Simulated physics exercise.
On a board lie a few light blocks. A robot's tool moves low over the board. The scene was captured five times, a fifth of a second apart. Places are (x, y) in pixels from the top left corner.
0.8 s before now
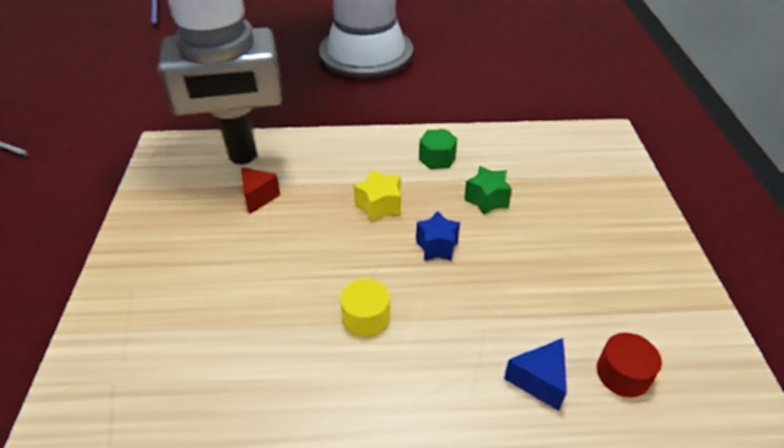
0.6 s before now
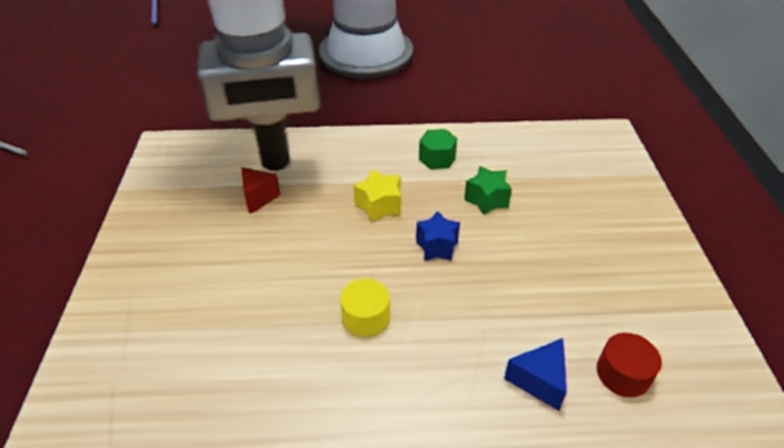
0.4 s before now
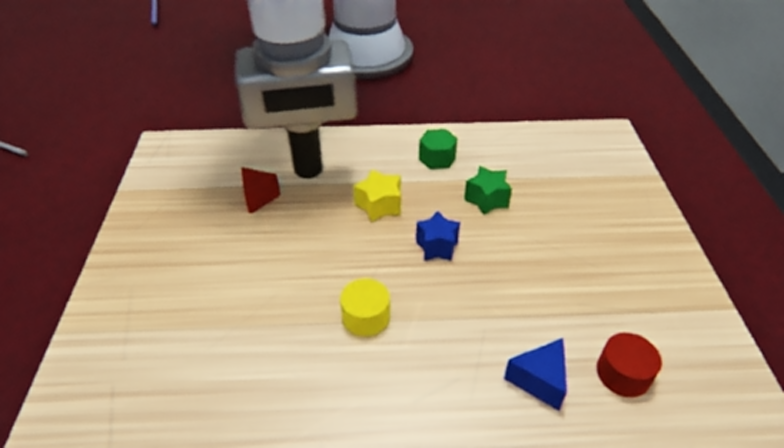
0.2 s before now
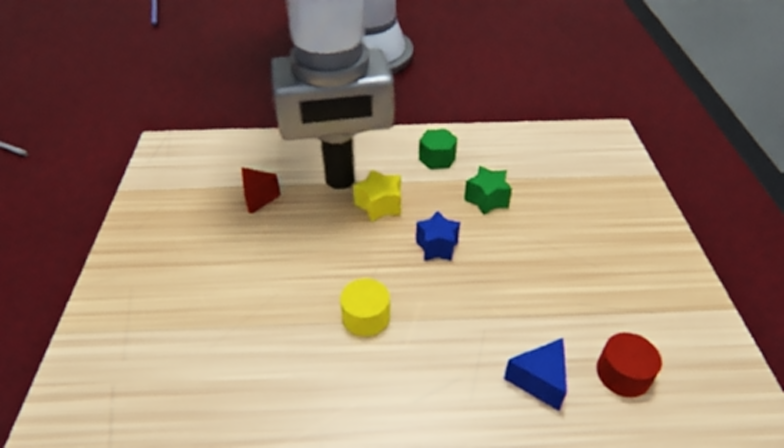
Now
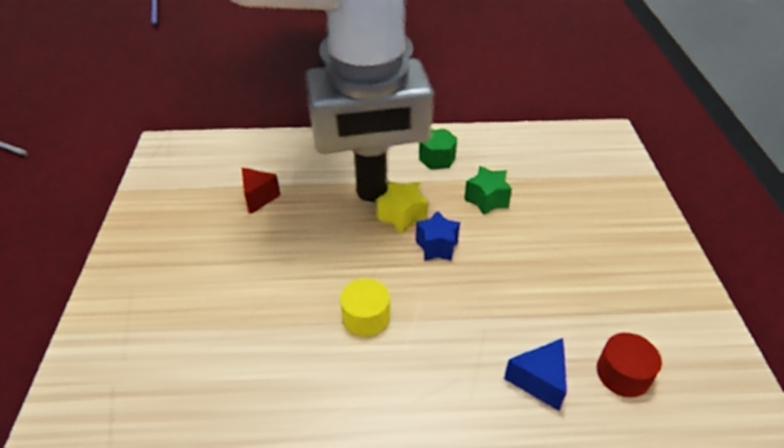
To begin with, a robot arm's dark tool hovers low near the red triangle at the back left of a wooden board scattered with colourful blocks. The tool moves right and slightly toward the viewer, touching nothing at first, then nudges the yellow star a short way right, toward the blue star.
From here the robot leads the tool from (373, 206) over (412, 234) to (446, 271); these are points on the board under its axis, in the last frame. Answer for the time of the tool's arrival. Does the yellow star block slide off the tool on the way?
In short: Yes.
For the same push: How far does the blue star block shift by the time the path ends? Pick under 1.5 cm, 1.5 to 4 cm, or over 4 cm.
It travels more than 4 cm.
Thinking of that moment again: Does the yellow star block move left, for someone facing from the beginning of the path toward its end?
Yes, that is how it ends up.
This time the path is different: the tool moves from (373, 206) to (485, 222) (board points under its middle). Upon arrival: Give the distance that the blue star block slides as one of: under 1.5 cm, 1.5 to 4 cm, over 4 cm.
Medium: 1.5 to 4 cm.
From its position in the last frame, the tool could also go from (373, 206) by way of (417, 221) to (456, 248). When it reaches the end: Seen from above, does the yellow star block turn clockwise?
No, that is not how it ends up.
What follows on the original path. One third of the way, tool (398, 211); yellow star block (433, 207), turned 15° anticlockwise; blue star block (451, 234).
Two thirds of the way, tool (426, 232); yellow star block (456, 213), turned 50° anticlockwise; blue star block (471, 241), turned 40° clockwise.
At the end, tool (447, 258); yellow circular block unmoved; yellow star block (459, 214), turned 65° anticlockwise; blue star block (482, 250), turned 15° clockwise.
